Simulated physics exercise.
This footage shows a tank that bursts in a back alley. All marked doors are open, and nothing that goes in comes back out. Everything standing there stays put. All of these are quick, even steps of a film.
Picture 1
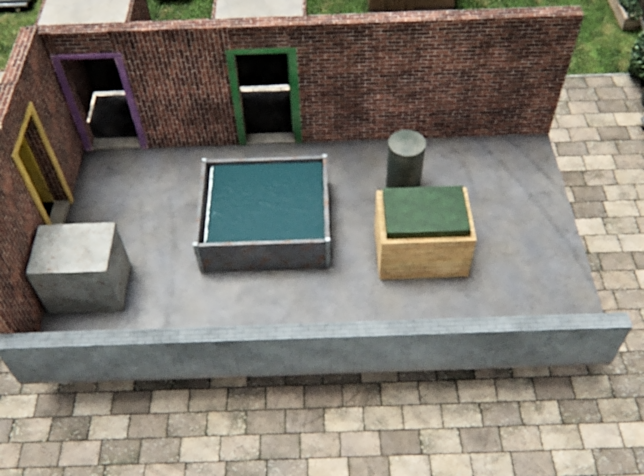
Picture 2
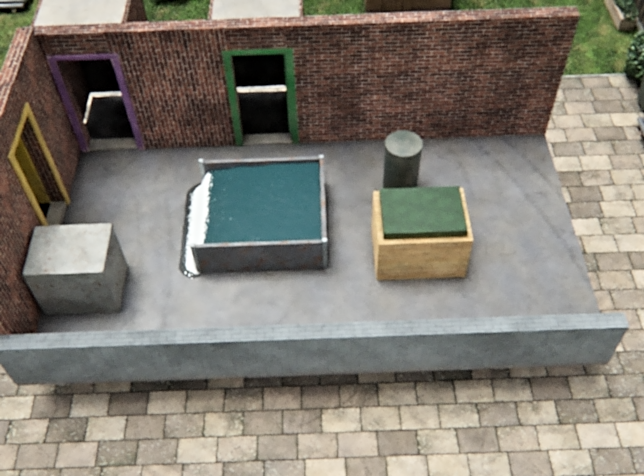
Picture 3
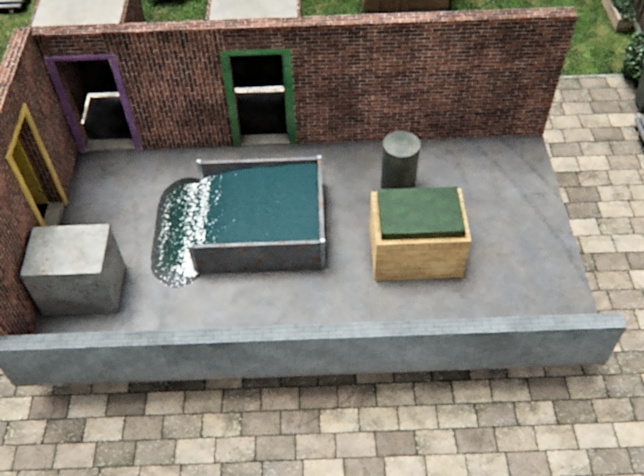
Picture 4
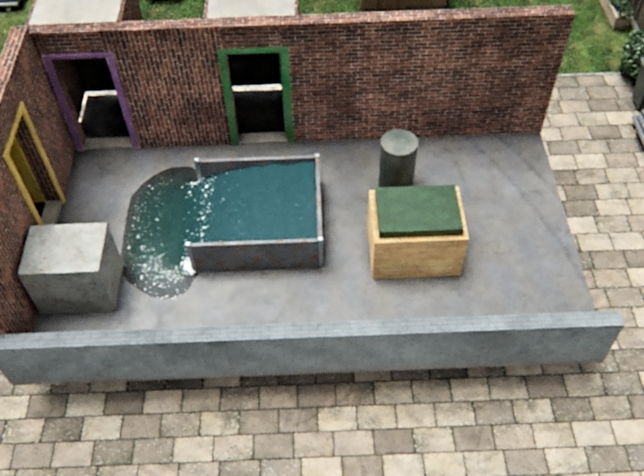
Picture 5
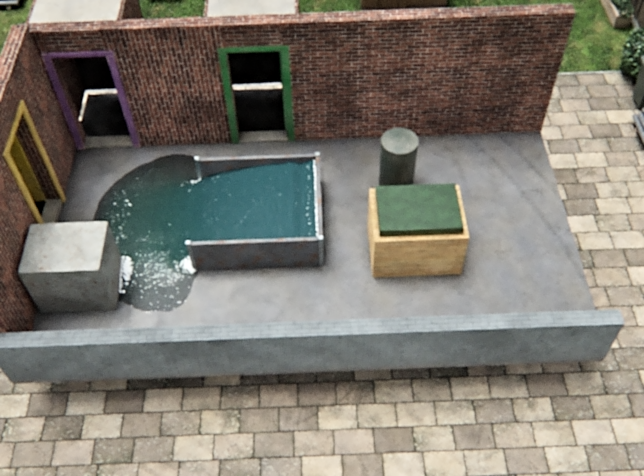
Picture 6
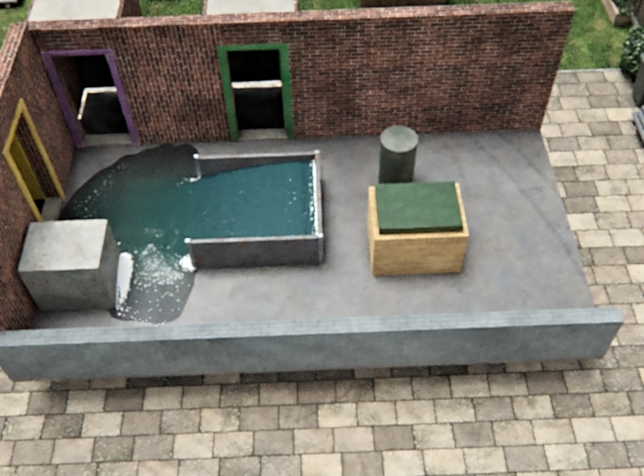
Teal water pouring from the open left side of a walled tank, spreading across grey paving and reaching a concrete block.
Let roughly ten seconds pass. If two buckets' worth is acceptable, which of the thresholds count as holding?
The yellow door does not count, the purple door does not count, the green door counts as holding.
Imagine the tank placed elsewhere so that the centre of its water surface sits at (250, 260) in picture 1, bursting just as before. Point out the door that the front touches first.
Answer: The one in yellow.
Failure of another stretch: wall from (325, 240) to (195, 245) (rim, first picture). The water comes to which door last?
The green-painted one is last.
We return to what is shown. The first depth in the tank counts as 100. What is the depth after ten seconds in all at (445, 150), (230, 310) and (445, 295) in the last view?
6, 6 and 4 in a hundred, in turn.
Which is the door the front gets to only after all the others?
Last in line is the one in green.
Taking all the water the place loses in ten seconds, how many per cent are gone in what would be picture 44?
Approximately 80 %.
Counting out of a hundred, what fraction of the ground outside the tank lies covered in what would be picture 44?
About 65 per cent.
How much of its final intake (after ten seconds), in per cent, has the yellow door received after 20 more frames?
It works out at roughly 95 percent of the ten-second total.
A moment on, water covers 25 % of the floor; the yellow door over two buckets in, the purple door wet at the sill, nothing in, the green door not reached.
Next, water covers 30 % of the floor; the yellow door far over two buckets in, the purple door over two buckets in, the green door not reached.
Then, water covers 40 % of the floor; the yellow door far over two buckets in, the purple door far over two buckets in, the green door not reached.
Later, water covers 65 % of the floor; the yellow door far over two buckets in, the purple door far over two buckets in, the green door wet at the sill, nothing in.
In the end, water covers 95 % of the floor; the yellow door far over two buckets in, the purple door far over two buckets in, the green door under two buckets in.
